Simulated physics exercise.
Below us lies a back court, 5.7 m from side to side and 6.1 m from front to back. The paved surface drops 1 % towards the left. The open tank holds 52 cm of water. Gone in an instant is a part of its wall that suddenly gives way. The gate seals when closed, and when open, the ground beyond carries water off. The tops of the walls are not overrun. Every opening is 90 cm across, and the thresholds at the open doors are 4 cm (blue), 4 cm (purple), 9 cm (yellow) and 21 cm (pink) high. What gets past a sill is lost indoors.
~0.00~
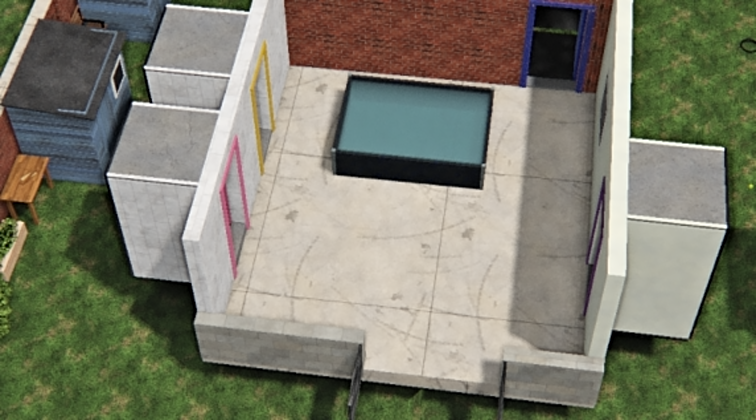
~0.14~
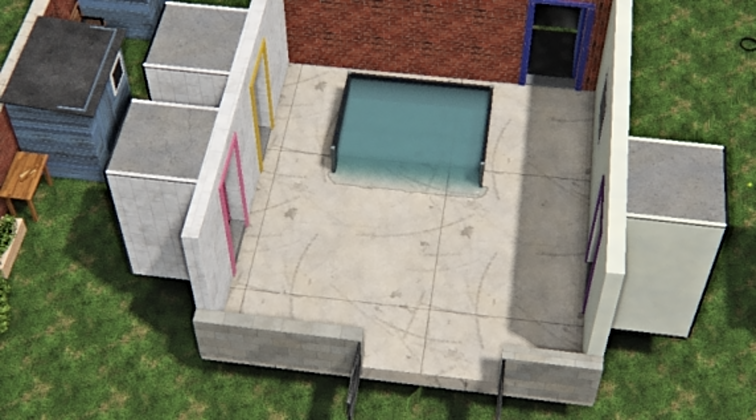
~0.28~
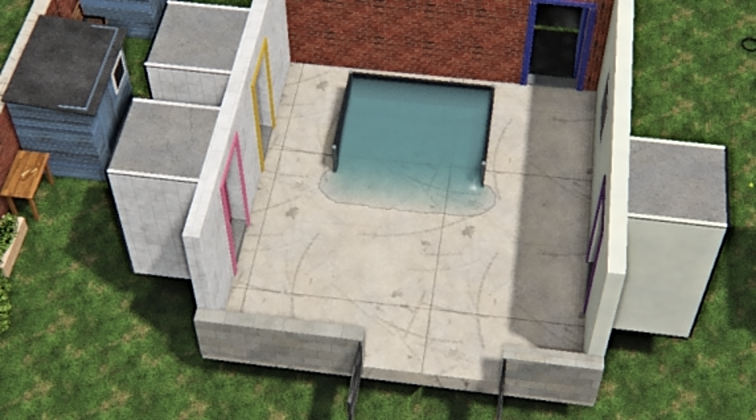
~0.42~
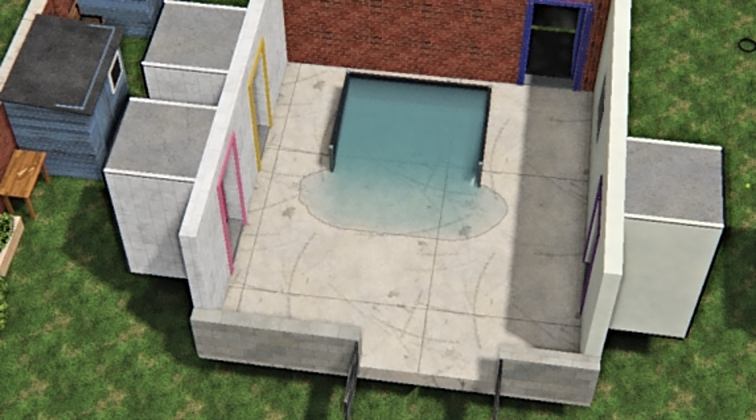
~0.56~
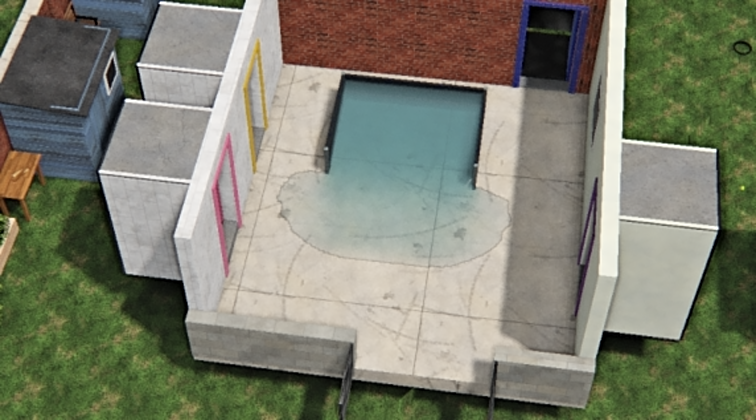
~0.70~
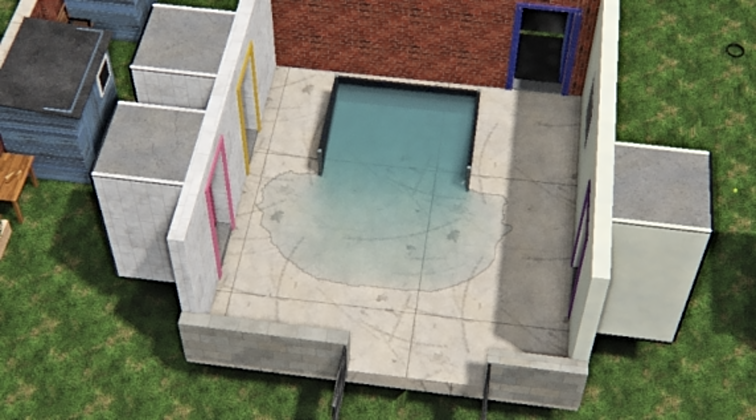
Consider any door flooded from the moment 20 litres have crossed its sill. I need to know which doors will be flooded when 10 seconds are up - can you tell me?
My prediction: The blue door is going to hold within the limit; the purple door is going to hold within the limit; the yellow door is going to hold within the limit; the pink door is going to hold within the limit.
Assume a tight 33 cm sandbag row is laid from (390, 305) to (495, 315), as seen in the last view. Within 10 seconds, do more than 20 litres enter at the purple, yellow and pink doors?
Then the purple door is too much, the yellow door is fine, and the pink door is fine.
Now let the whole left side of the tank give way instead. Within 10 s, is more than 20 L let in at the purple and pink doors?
Purple short, pink short.
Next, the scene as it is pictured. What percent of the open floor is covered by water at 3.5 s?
Covered: Roughly 60 %.
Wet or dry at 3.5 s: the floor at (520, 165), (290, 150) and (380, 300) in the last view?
Respectively: Was missed, was missed, got hit.
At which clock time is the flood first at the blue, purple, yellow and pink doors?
Arrival: Blue not within the 10 s, purple 2.0 s, yellow 3.8 s, pink 1.3 s.
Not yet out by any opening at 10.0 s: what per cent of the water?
About 60 per cent.
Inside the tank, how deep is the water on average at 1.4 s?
I'd put the average depth near 25 cm.
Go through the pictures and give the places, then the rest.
The first frame shows still water, 52 cm deep, in the open tank at (415, 123).
In the second frame, water pours out at (407, 172) and has run 1.3 m, to (482, 191); typically 4 cm deep outside, 52 cm at the open tank's back.
In the third frame, water pours out at (408, 172) and has run 1.5 m, to (489, 202); typically 9 cm deep outside, 52 cm at the open tank's back.
In the fourth frame, water pours out at (405, 173) and has run 1.7 m, to (495, 215); typically 8 cm deep outside, 51 cm at the open tank's back.
In the fifth frame, the front is at (487, 245), 2.0 m from the gap at (401, 175); 5.1 m2 of floor is under water; 45 cm left at the back of the open tank.
In the sixth frame, the front is at (305, 266), 2.3 m from the gap at (394, 177); 6.7 m2 of floor is under water; 44 cm left at the back of the open tank.
After 1.4 s water covers 50 % of the floor and is deepest (23 cm) near (328, 354); blue door not reached, purple door not reached, yellow door not reached, pink door 3 cm at the sill, 0 L in.
After 2.2 s water covers 60 % of the floor and is deepest (36 cm) near (204, 339); blue door not reached, purple door 4 cm at the sill, 0 L in, yellow door not reached, pink door 11 cm at the sill, 0 L in.
After 3.5 s water covers 60 % of the floor and is deepest (24 cm) near (204, 339); blue door not reached, purple door 4 cm at the sill, 1 L in, yellow door not reached, pink door 15 cm at the sill, 0 L in.
After 6.0 s water covers 75 % of the floor and is deepest (11 cm) near (452, 292); blue door not reached, purple door 4 cm at the sill, 3 L in, yellow door 6 cm at the sill, 0 L in, pink door 9 cm at the sill, 0 L in.
After 10.0 s water covers 95 % of the floor and is deepest (8 cm) near (272, 85); blue door not reached, purple door 3 cm at the sill, 4 L in, yellow door 5 cm at the sill, 0 L in, pink door 6 cm at the sill, 0 L in.
